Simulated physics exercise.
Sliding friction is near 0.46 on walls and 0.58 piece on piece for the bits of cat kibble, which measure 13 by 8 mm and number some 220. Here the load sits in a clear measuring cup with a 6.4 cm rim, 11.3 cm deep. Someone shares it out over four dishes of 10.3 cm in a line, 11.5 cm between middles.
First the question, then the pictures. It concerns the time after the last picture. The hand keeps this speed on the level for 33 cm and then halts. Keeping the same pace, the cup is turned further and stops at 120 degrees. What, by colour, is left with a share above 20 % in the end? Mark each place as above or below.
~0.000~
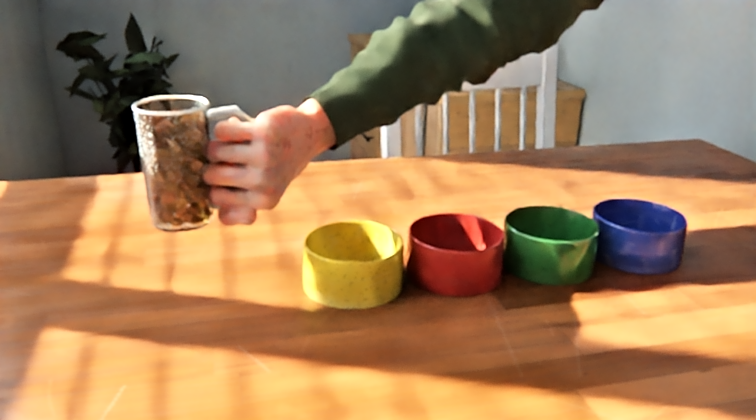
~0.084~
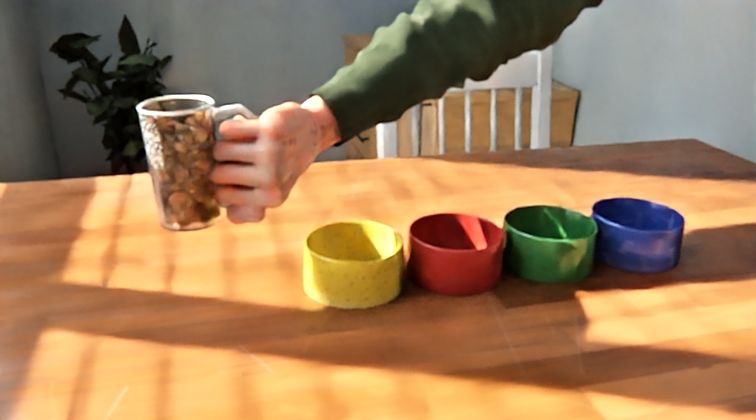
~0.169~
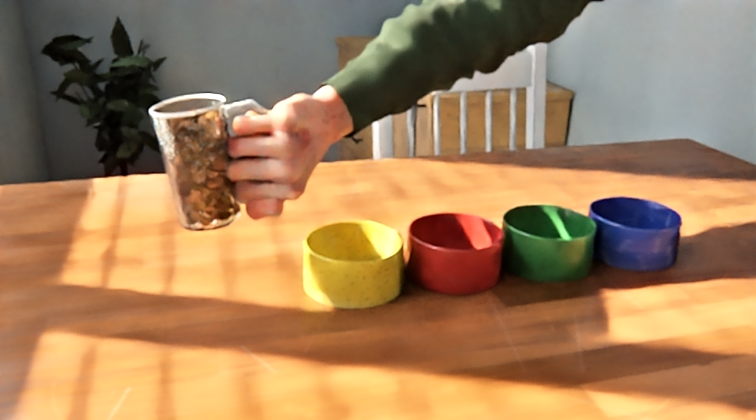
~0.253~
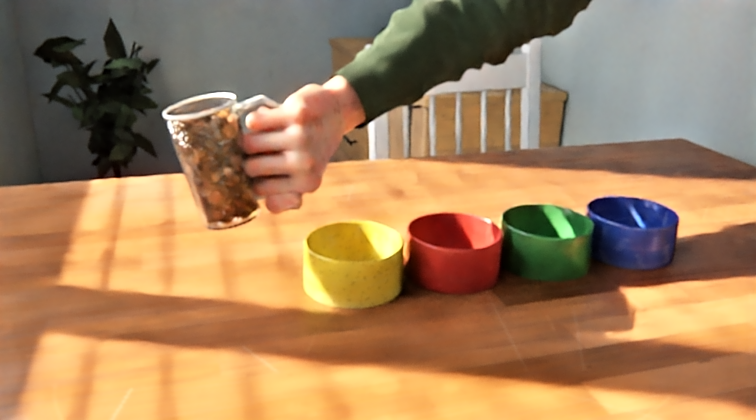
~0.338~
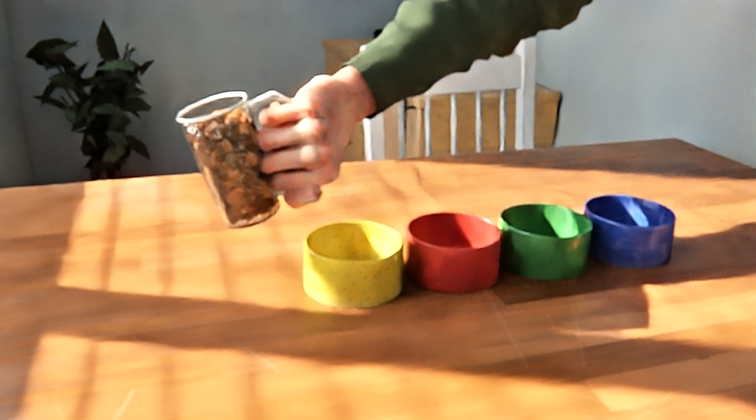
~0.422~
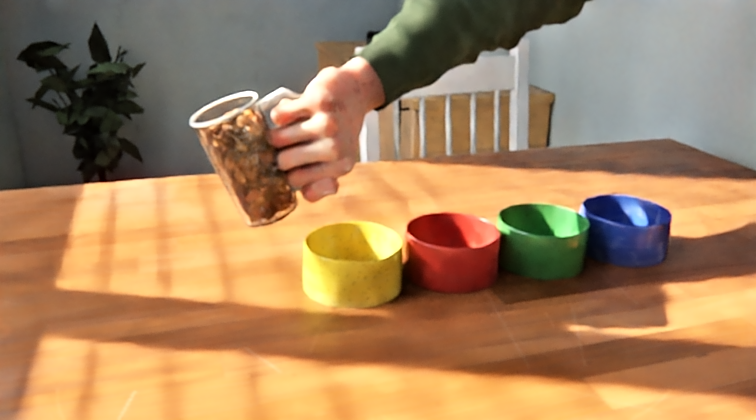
Marks: Red above, blue below, green below, yellow below, counter below.
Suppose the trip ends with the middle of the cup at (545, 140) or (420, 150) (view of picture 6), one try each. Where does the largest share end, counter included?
Most lands at red on the first run and at yellow on the second.
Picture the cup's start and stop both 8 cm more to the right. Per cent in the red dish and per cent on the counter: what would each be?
Then the red dish would get 40 and the counter 40.
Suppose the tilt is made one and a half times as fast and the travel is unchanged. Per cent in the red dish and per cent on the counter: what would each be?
Red 40; counter 20.
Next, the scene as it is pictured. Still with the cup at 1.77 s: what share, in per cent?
About 95 per cent.
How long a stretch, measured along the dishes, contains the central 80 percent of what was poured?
6 centimetres.
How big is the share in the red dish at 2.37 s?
Around 60 in a hundred by then.
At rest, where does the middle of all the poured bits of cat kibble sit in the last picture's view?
Somewhere near (441, 254) in the last picture.
Then, at 1.23 s, tilt 67 degrees; cup holds 100 %.
After 1.77 s, tilt 98 degrees; cup holds 95 %, yellow 5 %.
Then, at 2.37 s, tilt 120 degrees; cup holds 35 %, red 60 %, yellow 5 %.
By 3.3 s all is still; red 95 %, blue 0 %, green 0 %, yellow 5 %, counter 5 %.
